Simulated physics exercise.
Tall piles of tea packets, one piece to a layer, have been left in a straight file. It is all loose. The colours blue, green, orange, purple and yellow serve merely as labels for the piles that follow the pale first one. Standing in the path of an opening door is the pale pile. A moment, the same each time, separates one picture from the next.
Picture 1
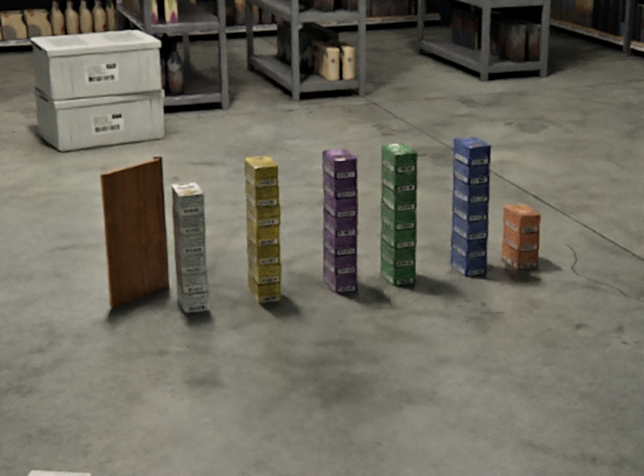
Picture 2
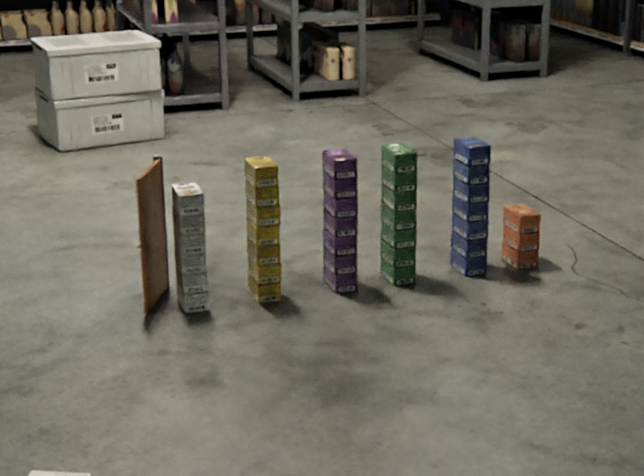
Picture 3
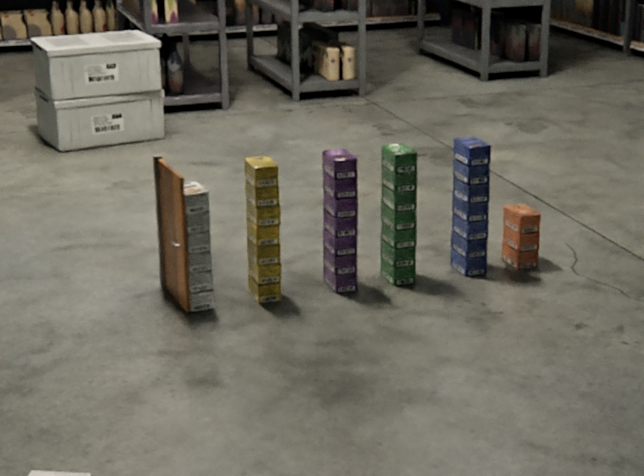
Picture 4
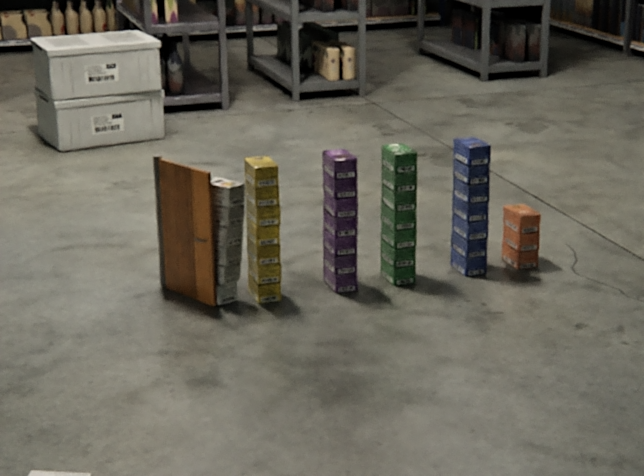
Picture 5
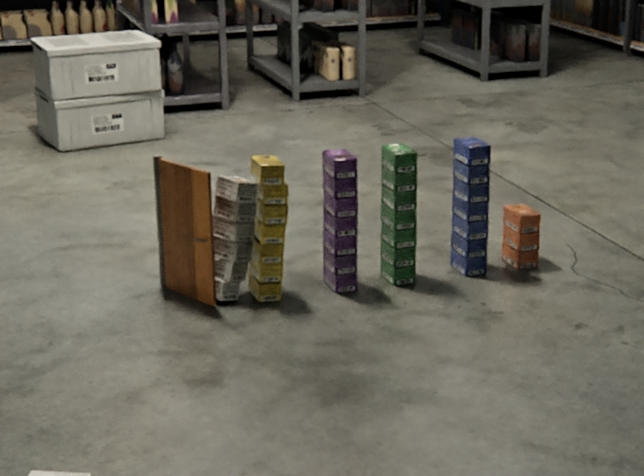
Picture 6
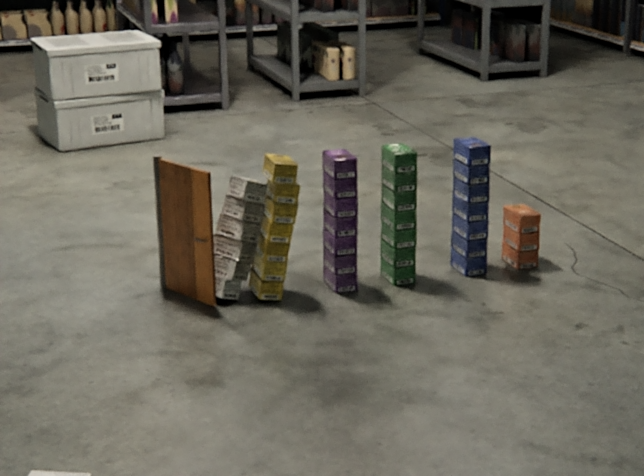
Wooden door panel swinging round against a pale stack of small boxes, which leans right into the yellow stack, tilting it slightly.
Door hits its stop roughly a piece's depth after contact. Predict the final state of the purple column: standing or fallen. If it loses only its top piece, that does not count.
Fallen.
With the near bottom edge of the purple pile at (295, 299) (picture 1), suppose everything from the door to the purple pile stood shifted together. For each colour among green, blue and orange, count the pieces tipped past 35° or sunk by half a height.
Final tally - green: 6; blue: 6; orange: 2.
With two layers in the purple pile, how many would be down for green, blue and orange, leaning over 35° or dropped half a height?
The numbers come out as green 0, blue 0 and orange 0.
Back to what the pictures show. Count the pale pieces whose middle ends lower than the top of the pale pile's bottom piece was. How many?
The answer is 6.
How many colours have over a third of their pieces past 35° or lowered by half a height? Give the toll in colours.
5.
Soon after the last picture, 6 of the pale pile down; none of the 7 purple packets down (7 of 31 in all colours); top purple packet leaning clearly; top yellow packet leaning clearly, about its own height lower.
A little later, 6 of the pale pile down; 7 of the 7 purple packets down (23 of 31 in all colours); top purple packet leaning well over, some three heights lower; top yellow packet leaning well over, some four heights lower.
At rest, 6 of the pale pile down; 7 of the 7 purple packets down (31 of 31 in all colours); top purple packet leaning well over, some four heights lower; top blue packet upside down. As the last picture would show them, middles, top purple packet near (481, 226).
